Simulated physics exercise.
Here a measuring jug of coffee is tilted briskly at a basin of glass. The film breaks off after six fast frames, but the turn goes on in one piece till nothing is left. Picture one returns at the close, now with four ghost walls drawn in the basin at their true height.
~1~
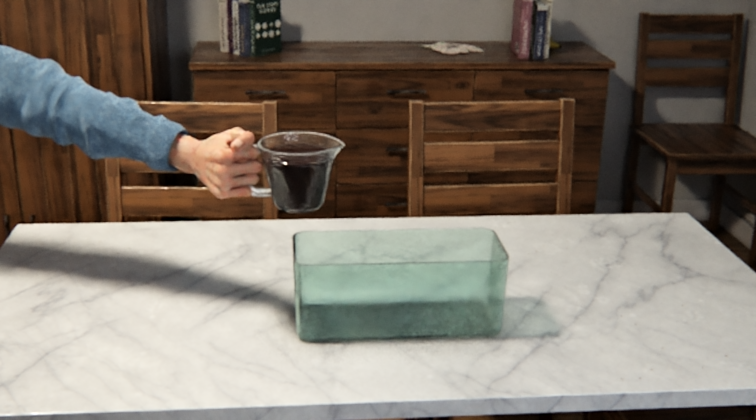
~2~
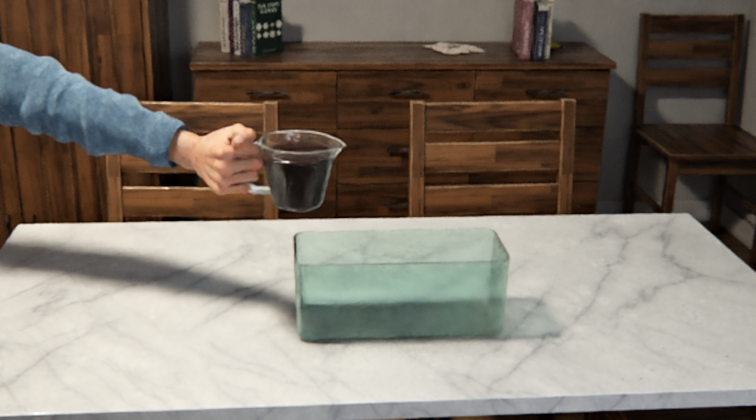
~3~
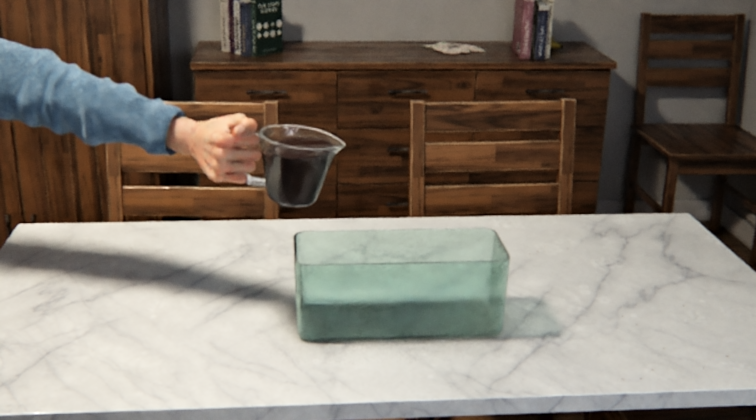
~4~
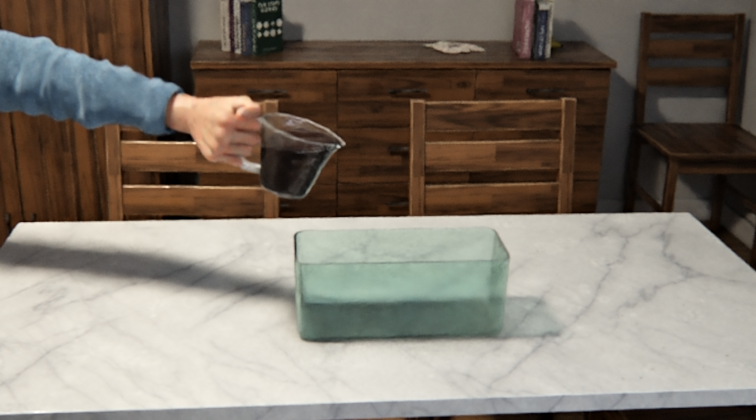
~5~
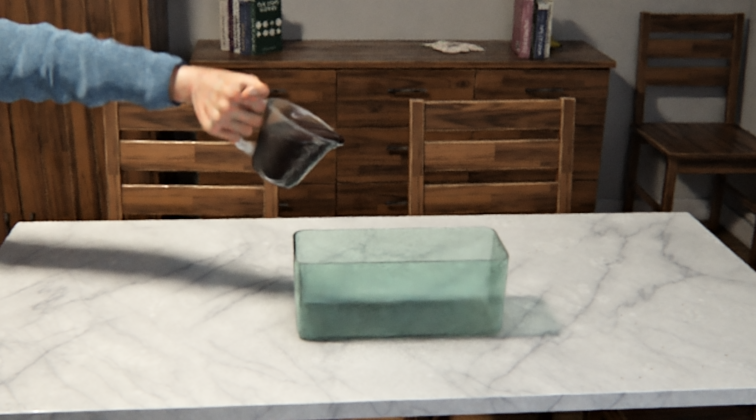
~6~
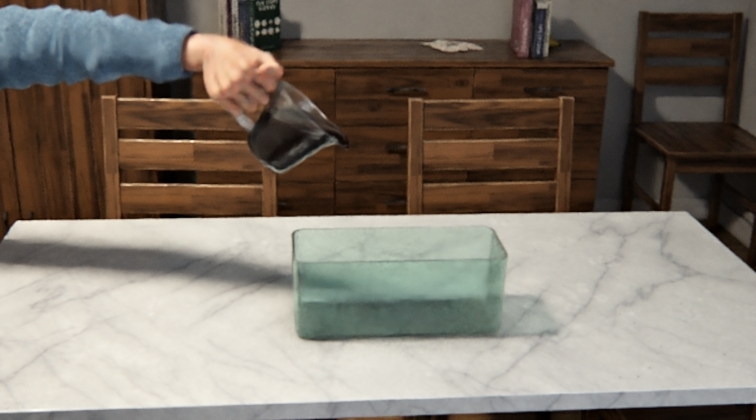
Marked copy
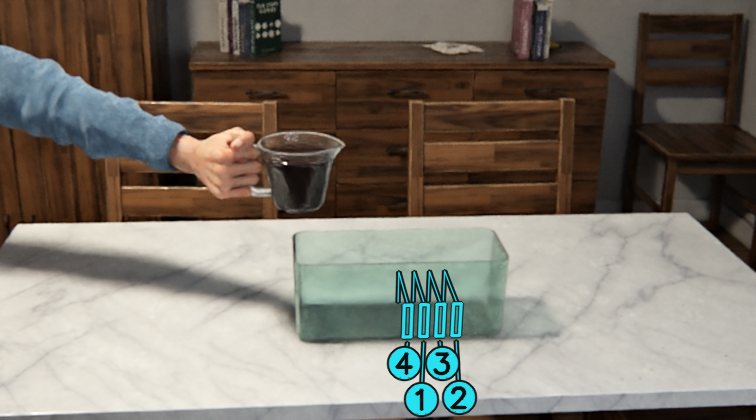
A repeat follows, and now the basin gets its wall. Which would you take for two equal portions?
It is 1.
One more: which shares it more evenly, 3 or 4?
That is slot 4.
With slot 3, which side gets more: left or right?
The left side.
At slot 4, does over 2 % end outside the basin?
Yes.
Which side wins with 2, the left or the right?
The left one.
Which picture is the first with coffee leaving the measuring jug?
Picture 5.
On the marked copy, 1 at (423, 342); 2 at (456, 341); 3 at (439, 341); 4 at (407, 342).
If 1 is chosen, about 52 % ends left of the wall and 42 % right of it; 5 % is lost outside.
If 2 is chosen, about 83 % ends left of the wall and 6 % right of it; 11 % is lost outside.
If 3 is chosen, about 83 % ends left of the wall and 10 % right of it; 6 % is lost outside.
If 4 is chosen, about 21 % ends left of the wall and 71 % right of it; 8 % is lost outside.
